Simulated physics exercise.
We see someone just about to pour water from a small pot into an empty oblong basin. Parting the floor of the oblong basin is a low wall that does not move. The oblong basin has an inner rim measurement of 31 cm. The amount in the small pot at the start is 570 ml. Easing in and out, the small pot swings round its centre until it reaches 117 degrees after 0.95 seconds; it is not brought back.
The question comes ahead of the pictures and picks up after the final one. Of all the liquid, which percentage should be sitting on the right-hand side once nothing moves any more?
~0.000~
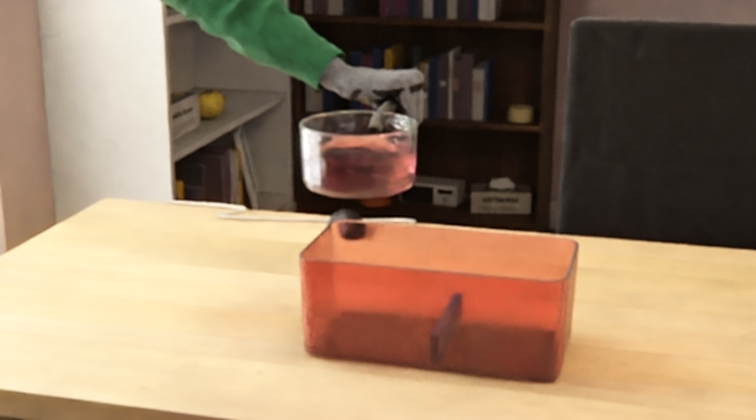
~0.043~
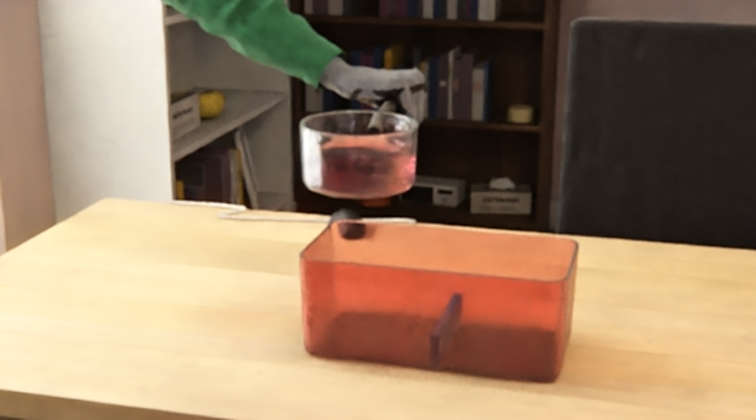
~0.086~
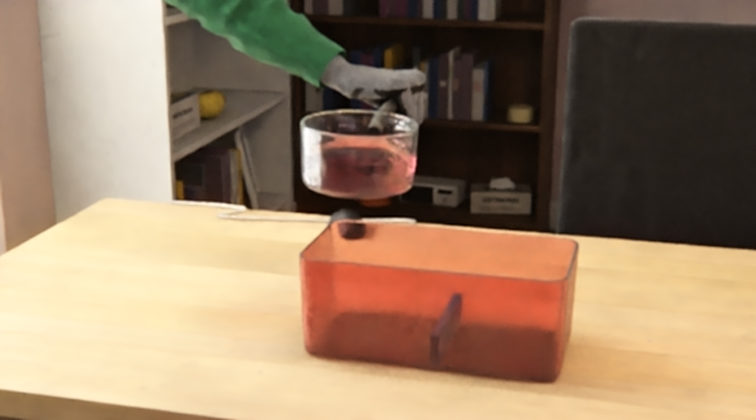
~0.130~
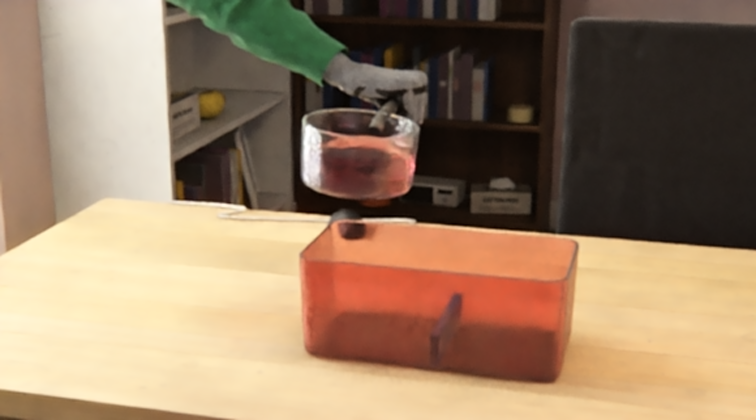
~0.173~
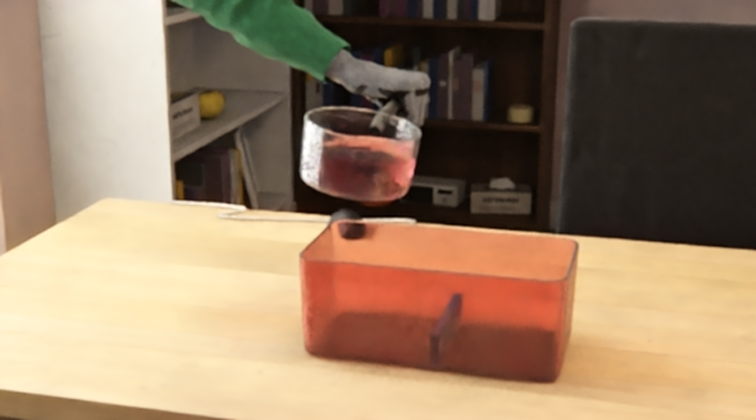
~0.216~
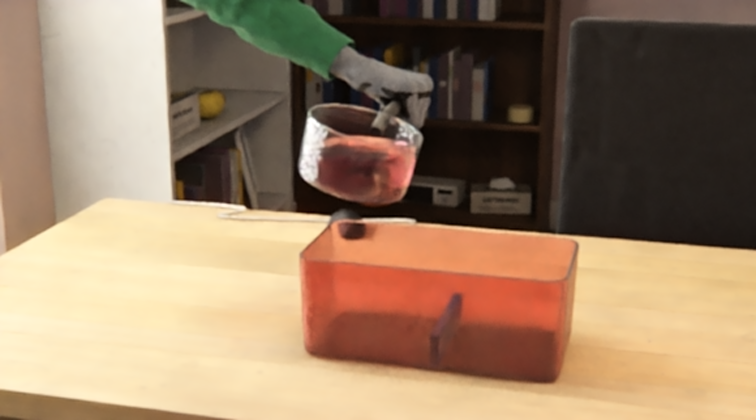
Around 50 per cent should be sitting there.
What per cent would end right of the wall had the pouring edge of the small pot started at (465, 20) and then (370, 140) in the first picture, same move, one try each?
It comes to 85 per cent, and then 5 per cent.
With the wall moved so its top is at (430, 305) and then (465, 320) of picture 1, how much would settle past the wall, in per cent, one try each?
The first try gives 65 percent and the second 20 percent.
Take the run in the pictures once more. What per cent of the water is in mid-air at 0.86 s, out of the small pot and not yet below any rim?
Roughly 6 per cent.
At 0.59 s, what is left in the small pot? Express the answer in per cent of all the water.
Roughly 56 per cent.
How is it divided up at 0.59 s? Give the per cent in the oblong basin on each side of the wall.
Lab note: Left near 3 %, right near 9.
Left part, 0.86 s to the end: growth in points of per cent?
About 12 percent, give or take.
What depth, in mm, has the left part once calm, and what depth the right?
The left side settles near 12 mm and the right side near 14 mm.
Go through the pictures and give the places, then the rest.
In the first picture, it leans 0°; its right rim is at (415, 128); the water meets the walls at (309, 144) and (413, 151); the oblong basin's rim runs from (316, 239) to (573, 262); the wall's top is at (447, 314).
In the second picture, it leans 1°; its right rim is at (415, 129); the water meets the walls at (309, 144) and (413, 151).
In the third picture, it leans 2°; its right rim is at (416, 131); the water meets the walls at (309, 144) and (413, 151).
In the fourth picture, it leans 5°; its right rim is at (417, 134); the water meets the walls at (309, 143) and (413, 152).
In the fifth picture, it leans 9°; its right rim is at (418, 138); the water meets the walls at (309, 144) and (414, 153).
In the sixth picture, it leans 14°; its right rim is at (419, 144); the water meets the walls at (308, 144) and (415, 153).
By 0.59 s the tilt is 79° and 55 per cent is still to pour, 3 is left of the wall and 9 right of it.
By 0.86 s the tilt is 114° and 6 per cent is still to pour, 37 is left of the wall and 50 right of it.
By 1.14 s the tilt is 117° and 0 per cent is still to pour, 50 is left of the wall and 50 right of it.
By 1.45 s the tilt is 117° and 0 per cent is still to pour, 50 is left of the wall and 50 right of it.
At rest 50 per cent lies left of the wall, 50 right of it and 1 outside.
